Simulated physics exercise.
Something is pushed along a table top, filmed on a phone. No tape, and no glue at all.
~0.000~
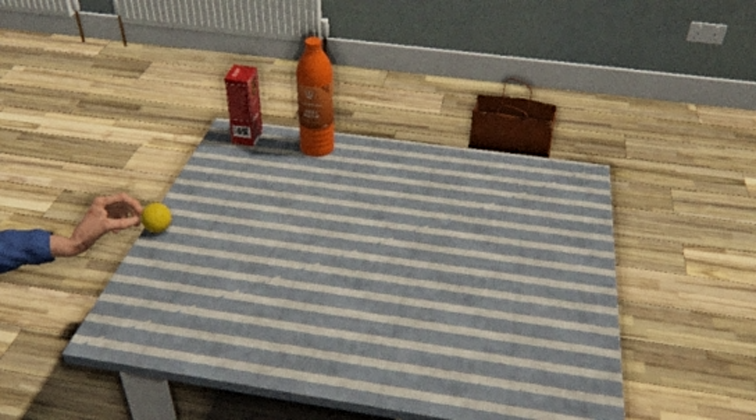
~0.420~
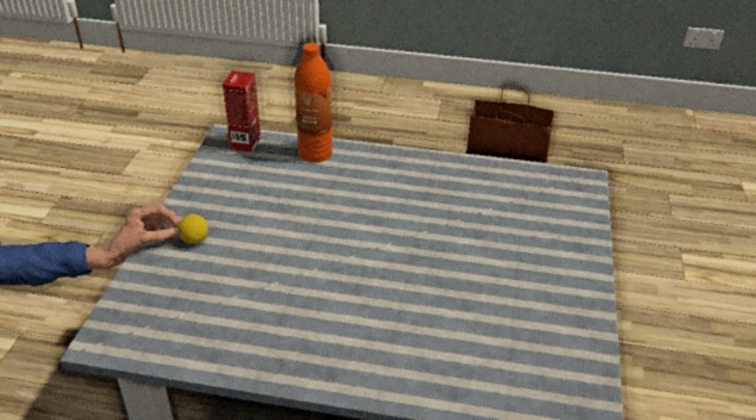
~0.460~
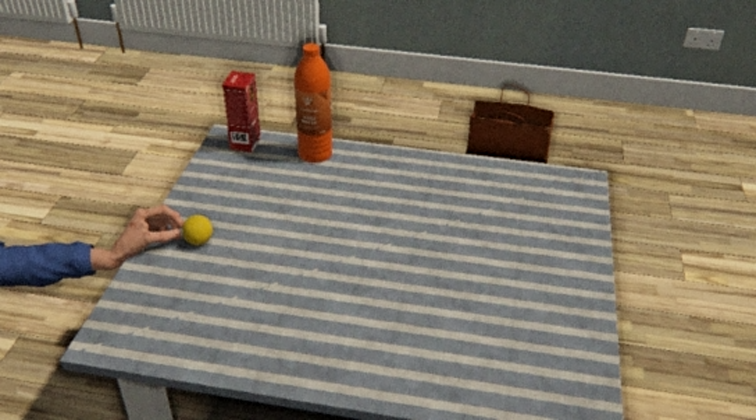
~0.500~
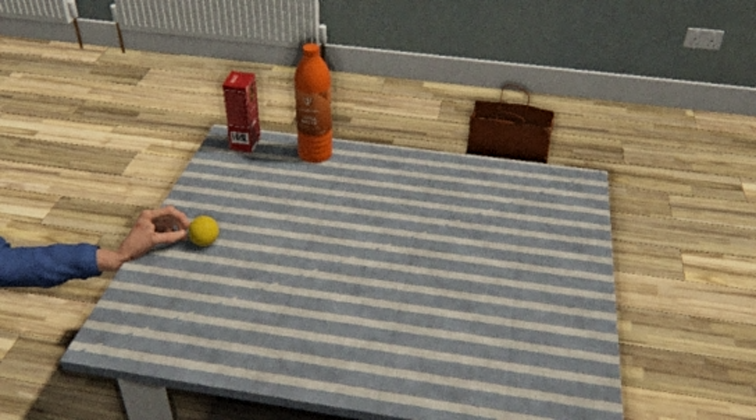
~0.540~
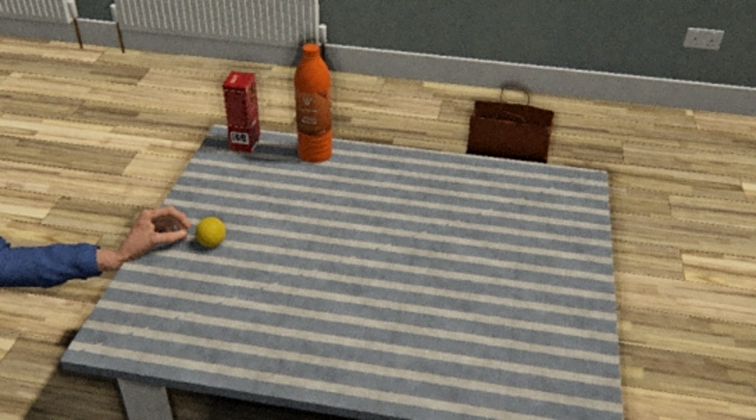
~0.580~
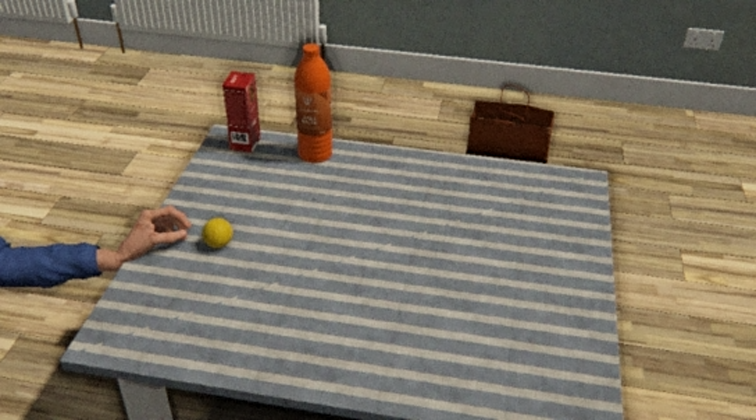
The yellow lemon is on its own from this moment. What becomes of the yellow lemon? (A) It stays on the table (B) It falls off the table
Option A: It stays on the table.
By 0.68 s, yellow lemon moved about its own width near (234, 236).
By 0.98 s, yellow lemon moved well along near (275, 241).
By 1.18 s, yellow lemon moved well along near (296, 244).
By 1.48 s, yellow lemon moved well along near (319, 247).
When it is over (2.3 s), moved from the start, yellow lemon. End places, in pixels of the last picture, yellow lemon near (332, 249).
